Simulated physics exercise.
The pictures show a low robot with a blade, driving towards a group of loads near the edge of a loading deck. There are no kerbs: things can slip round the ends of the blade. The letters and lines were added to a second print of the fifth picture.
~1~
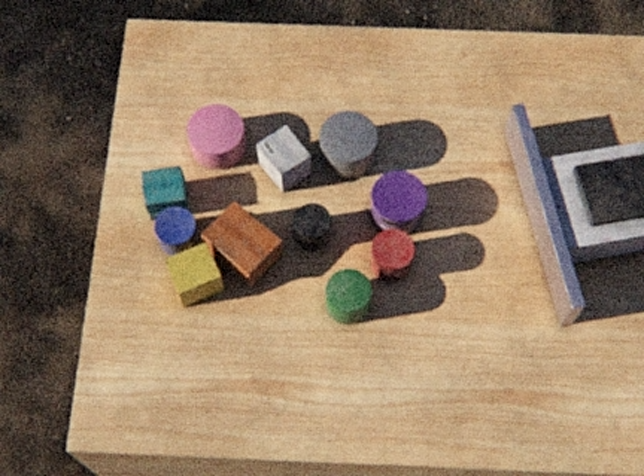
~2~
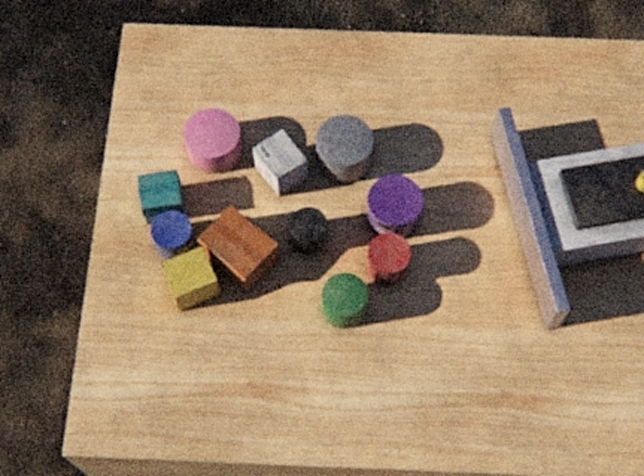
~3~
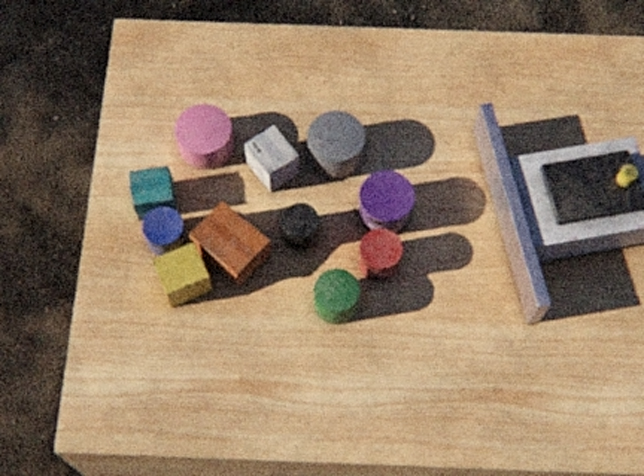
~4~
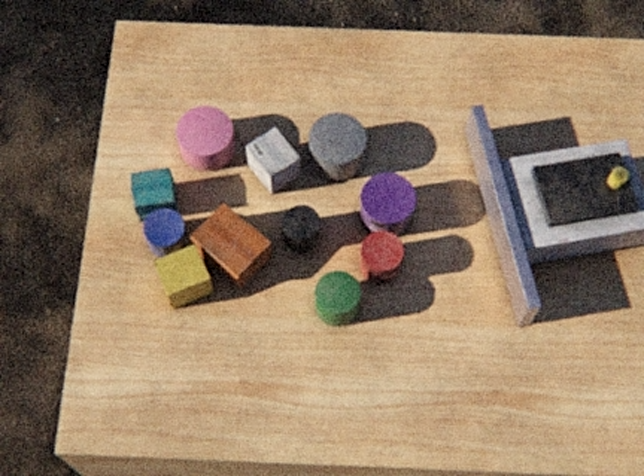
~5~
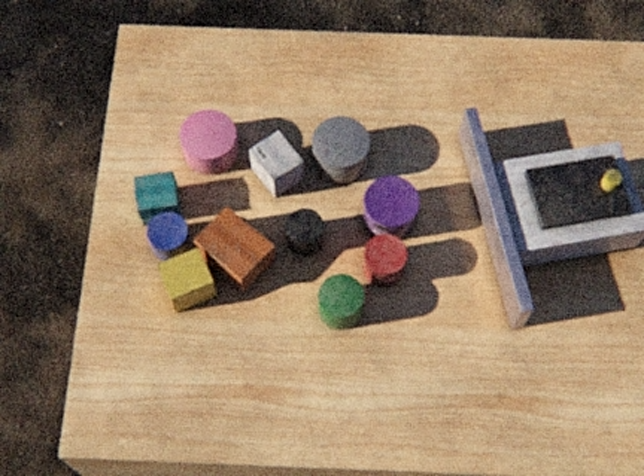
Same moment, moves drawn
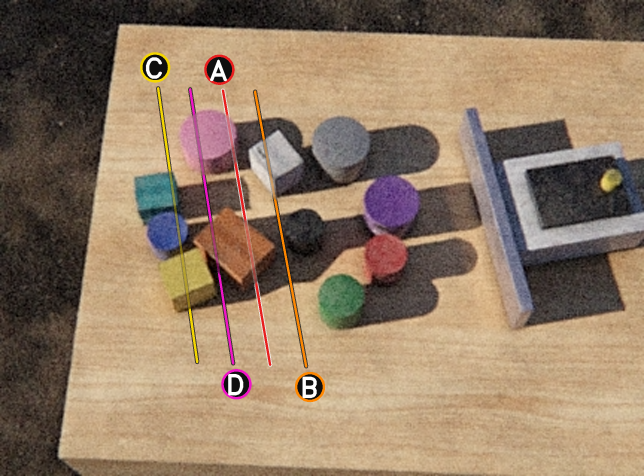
A low bladed machine creeping left across a wooden surface towards a still cluster of coloured cylinders and blocks.
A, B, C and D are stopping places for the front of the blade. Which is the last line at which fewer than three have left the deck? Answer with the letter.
Line C.
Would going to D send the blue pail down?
By then, no.
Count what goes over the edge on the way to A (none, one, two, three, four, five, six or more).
By then, none.
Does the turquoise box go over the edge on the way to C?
By then, yes.
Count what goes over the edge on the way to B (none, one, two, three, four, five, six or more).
By then, none.
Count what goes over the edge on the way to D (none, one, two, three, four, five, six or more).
In all, none.
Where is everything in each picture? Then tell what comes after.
In the first frame, black pail (312, 228); pink canister (217, 137); purple pail (398, 205).
In the second frame, robot (606, 193); grey canister (345, 149).
In the third frame, robot (586, 188); red pail (380, 256).
In the fourth frame, robot (577, 190); white parcel (274, 162).
In the fifth frame, robot (571, 193); orange parcel (235, 250); green canister (341, 302); black pail (305, 233).
On the marked copy, A at (245, 220); B at (279, 221); C at (176, 218); D at (210, 219).
Following C. Soon after the start, robot (455, 188); grey canister (330, 151); red pail (363, 264).
Later, robot (340, 184); turquoise box (143, 200); blue pail (162, 236).
In the end, robot (250, 181); turquoise box over the edge; yellow crate over the edge; two fallen.
As for the rest, A is within the limit but short; B is within the limit but short; D is within the limit but short.
